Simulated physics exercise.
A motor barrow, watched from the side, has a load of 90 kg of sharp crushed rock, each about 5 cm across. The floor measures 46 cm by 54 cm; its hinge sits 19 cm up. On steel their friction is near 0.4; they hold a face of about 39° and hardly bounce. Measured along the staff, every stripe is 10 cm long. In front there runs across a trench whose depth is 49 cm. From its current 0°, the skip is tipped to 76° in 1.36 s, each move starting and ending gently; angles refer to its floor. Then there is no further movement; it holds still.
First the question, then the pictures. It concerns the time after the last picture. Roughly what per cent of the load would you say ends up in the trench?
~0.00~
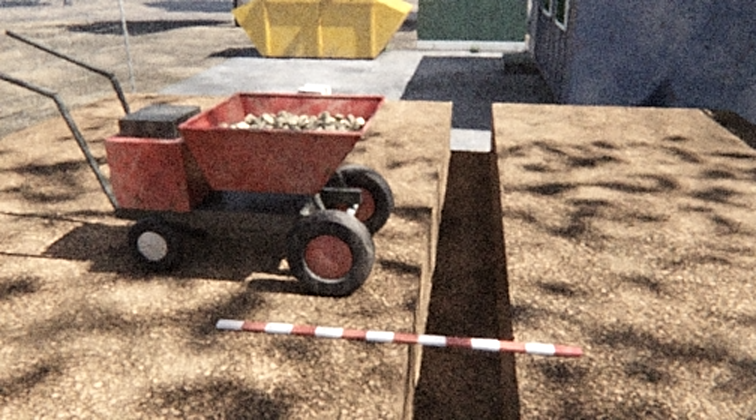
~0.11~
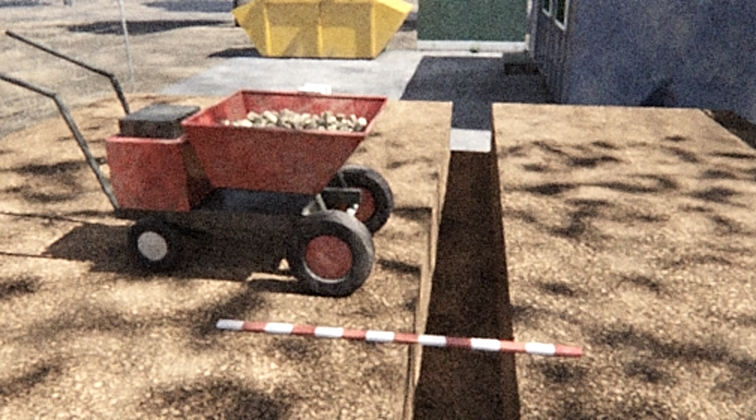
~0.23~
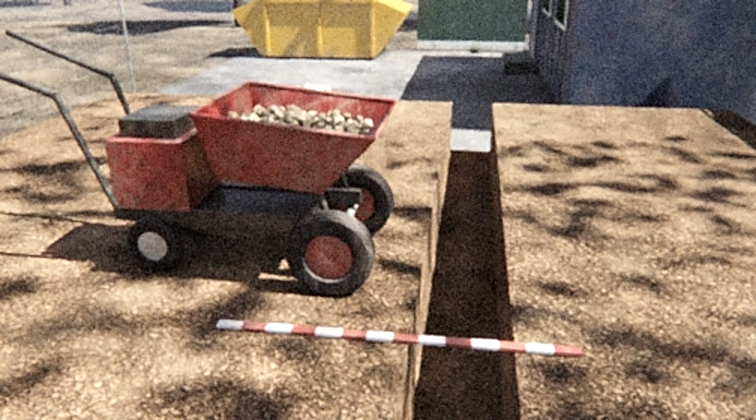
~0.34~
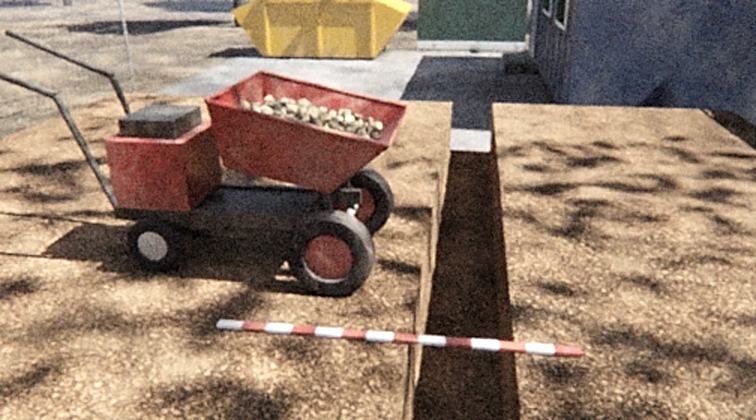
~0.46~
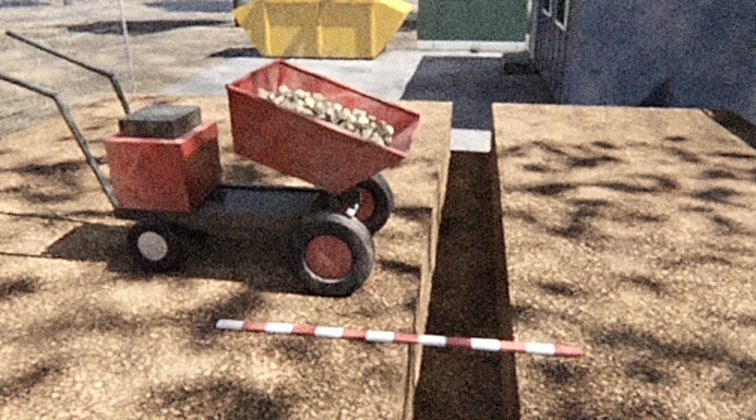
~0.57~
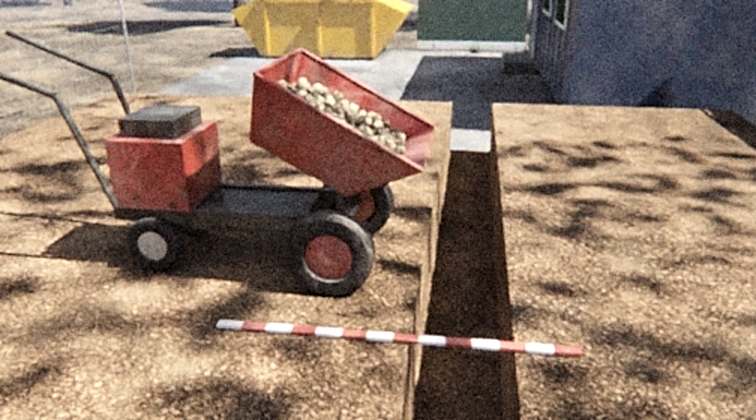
I'd say 79 per cent ends up in the trench.
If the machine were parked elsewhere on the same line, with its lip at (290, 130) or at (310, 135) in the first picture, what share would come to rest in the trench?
It'd be around 95 per cent and after that around 100 per cent.
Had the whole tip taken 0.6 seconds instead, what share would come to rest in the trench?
Estimate: About 50 %.
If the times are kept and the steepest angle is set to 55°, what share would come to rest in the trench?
Some 5% would finish there.
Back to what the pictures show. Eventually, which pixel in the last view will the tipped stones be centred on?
In the last view, about (484, 347).
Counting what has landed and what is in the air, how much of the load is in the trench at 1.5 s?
Approx. 25 % of the load.
After 1.0 s the floor is at 64°; 100 % in the skip; the foremost stones are at (450, 210).
After 1.5 s the floor is at 76°; 67 % in the skip, 25 % in the trench, 8 % past the trench; the foremost stones are at (545, 271).
After 1.8 s the floor is at 76°; 29 % in the skip, 50 % in the trench, 22 % past the trench; the foremost stones are at (634, 278).
After 3.8 s the floor is at 76°; 0 % in the skip, 79 % in the trench, 21 % past the trench; the foremost stones are at (668, 295).
